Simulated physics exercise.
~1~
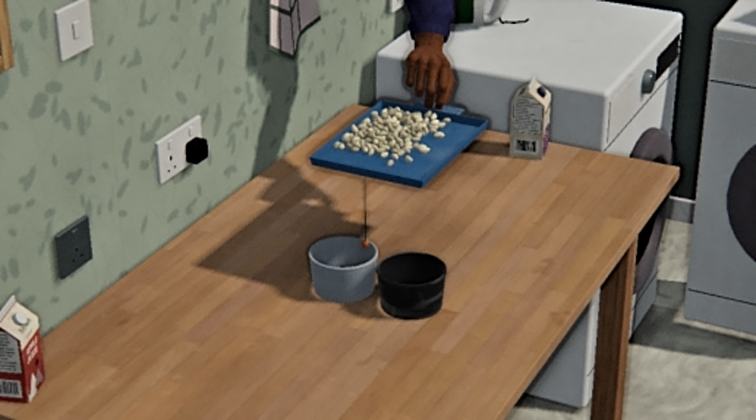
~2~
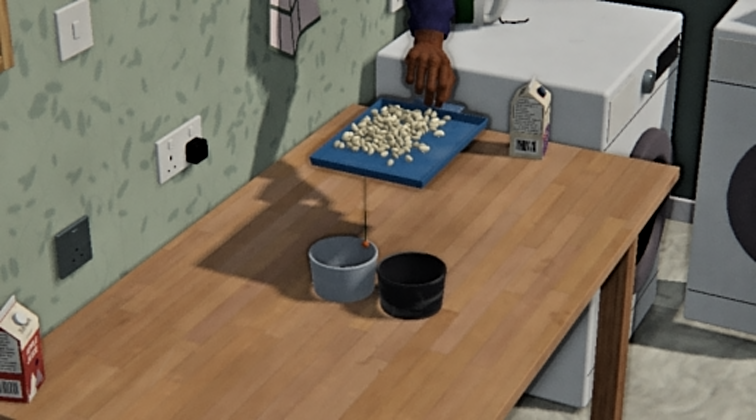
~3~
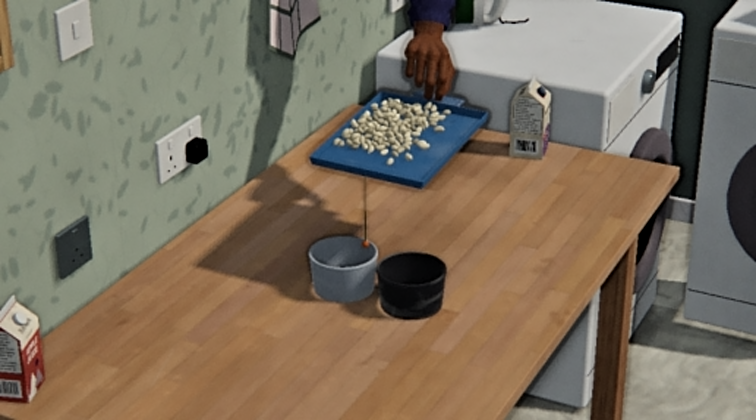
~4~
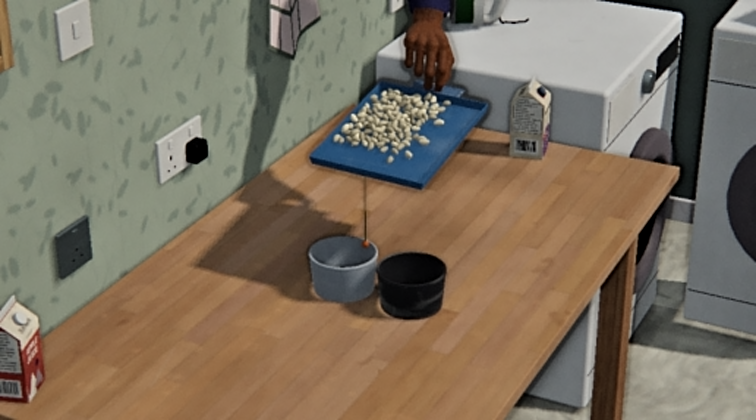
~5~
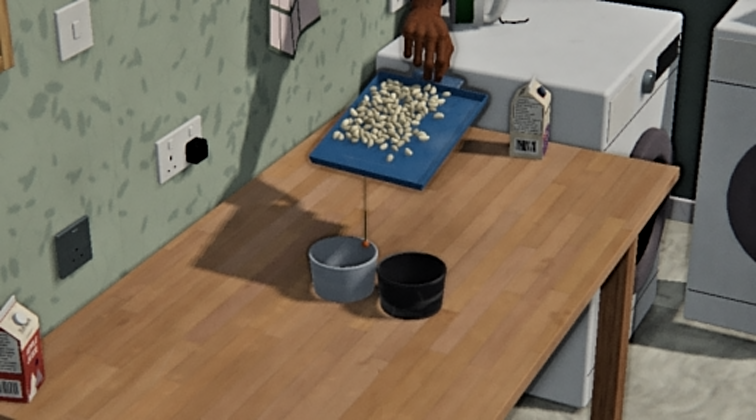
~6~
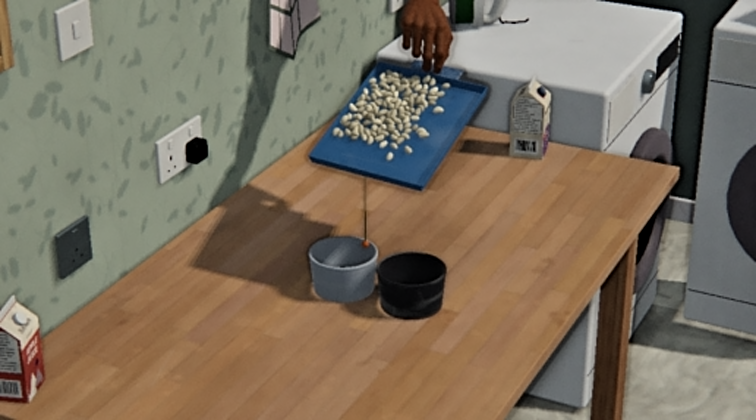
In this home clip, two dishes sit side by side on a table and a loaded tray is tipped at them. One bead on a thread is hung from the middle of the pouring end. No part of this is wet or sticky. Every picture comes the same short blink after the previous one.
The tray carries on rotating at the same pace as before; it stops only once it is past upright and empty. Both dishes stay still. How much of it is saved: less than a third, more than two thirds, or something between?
Reaches a third but not past two thirds.
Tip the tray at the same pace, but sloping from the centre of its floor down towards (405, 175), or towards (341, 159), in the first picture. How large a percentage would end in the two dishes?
80 % then 50 %, roughly.
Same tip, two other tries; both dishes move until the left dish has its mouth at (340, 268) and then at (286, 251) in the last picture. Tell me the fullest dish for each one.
Case one: The leftmost one; case two: The rightmost one.
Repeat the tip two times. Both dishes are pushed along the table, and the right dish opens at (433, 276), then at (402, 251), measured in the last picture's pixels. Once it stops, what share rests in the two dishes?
First placement: 50 per cent; second placement: 0 per cent.
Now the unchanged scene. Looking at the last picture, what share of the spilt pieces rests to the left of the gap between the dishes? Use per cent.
About 80 per cent.
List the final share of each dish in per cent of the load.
So the left dish gets 20 % of the load, while the right one gets 40 %.
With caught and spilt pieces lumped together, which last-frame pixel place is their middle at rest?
I'd put the middle somewhere around (379, 301).
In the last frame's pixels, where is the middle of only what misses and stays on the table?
It's centred close to pixel (340, 334).
Soon, tray tipped steeply; most on the tray; a stray few in the left dish; a stray few outside both; a small part in the air.
A while on, tray tipped right over; about a third on the tray; about a quarter in the right dish; a small part in the left dish; about a quarter outside both; a small part in the air.
Towards the end, tray tipped past a quarter turn; about a third in the right dish; about a quarter in the left dish; about half outside both.
Finally, tray tipped past a quarter turn; about a third in the right dish; about a quarter in the left dish; about half outside both.
